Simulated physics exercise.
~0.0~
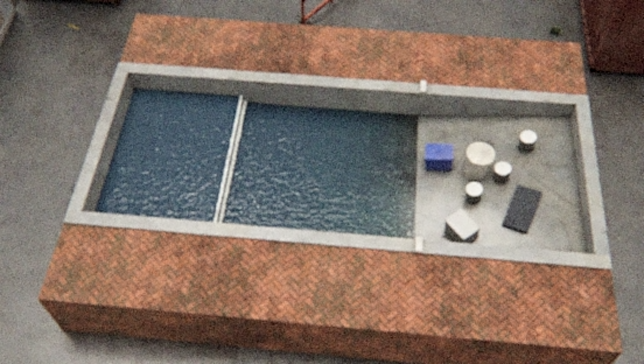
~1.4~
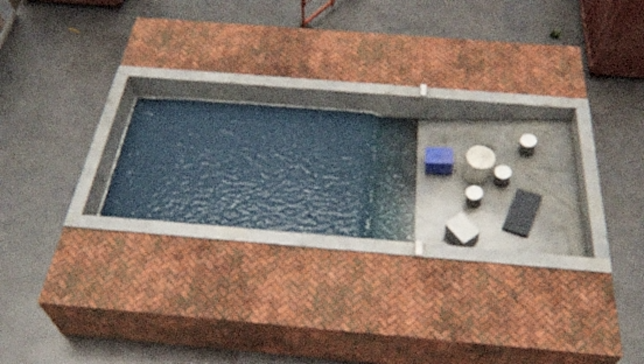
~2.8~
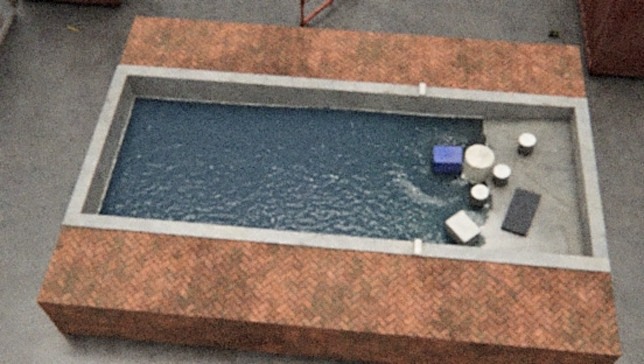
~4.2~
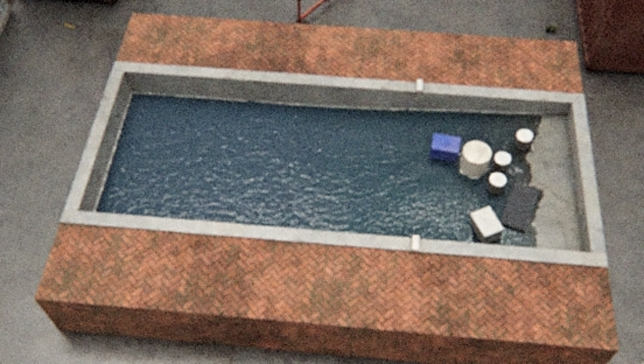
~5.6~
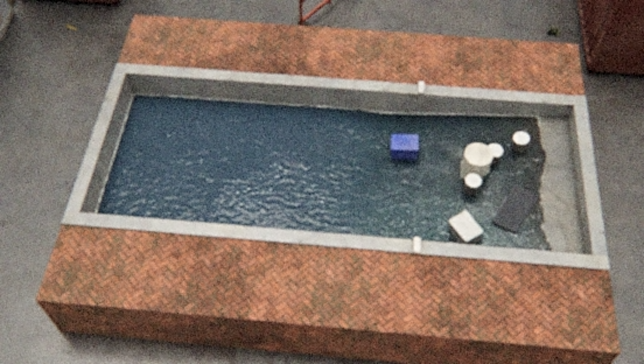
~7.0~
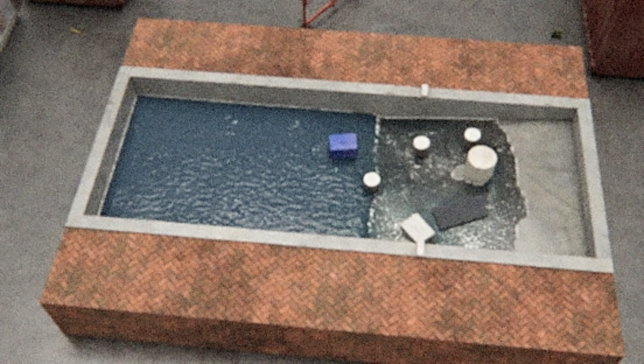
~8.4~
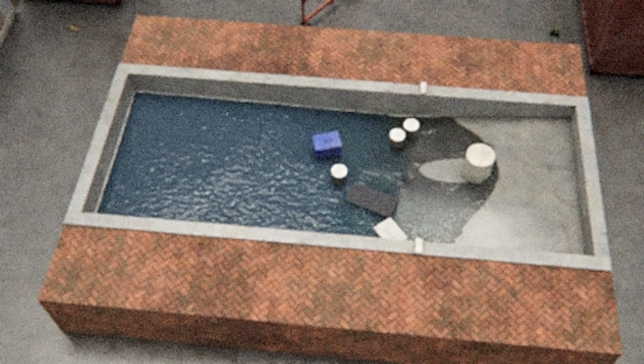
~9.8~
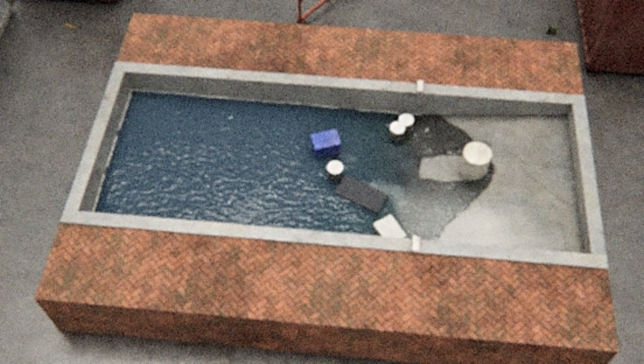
Water stands behind a thin divider in the left part of a long concrete basin edged with brick, while a blue chest, a dark slab, a pale block and several white-topped round objects rest on the bare right end. The divider disappears and the water surges right, running in among the objects. It climbs the slope past them, nudging some of them. As it drains back left, it carries the blue chest first, and the others follow. Finally, the chest floats well left of the white marks, while the largest pail stays on the wet slope, farthest right.
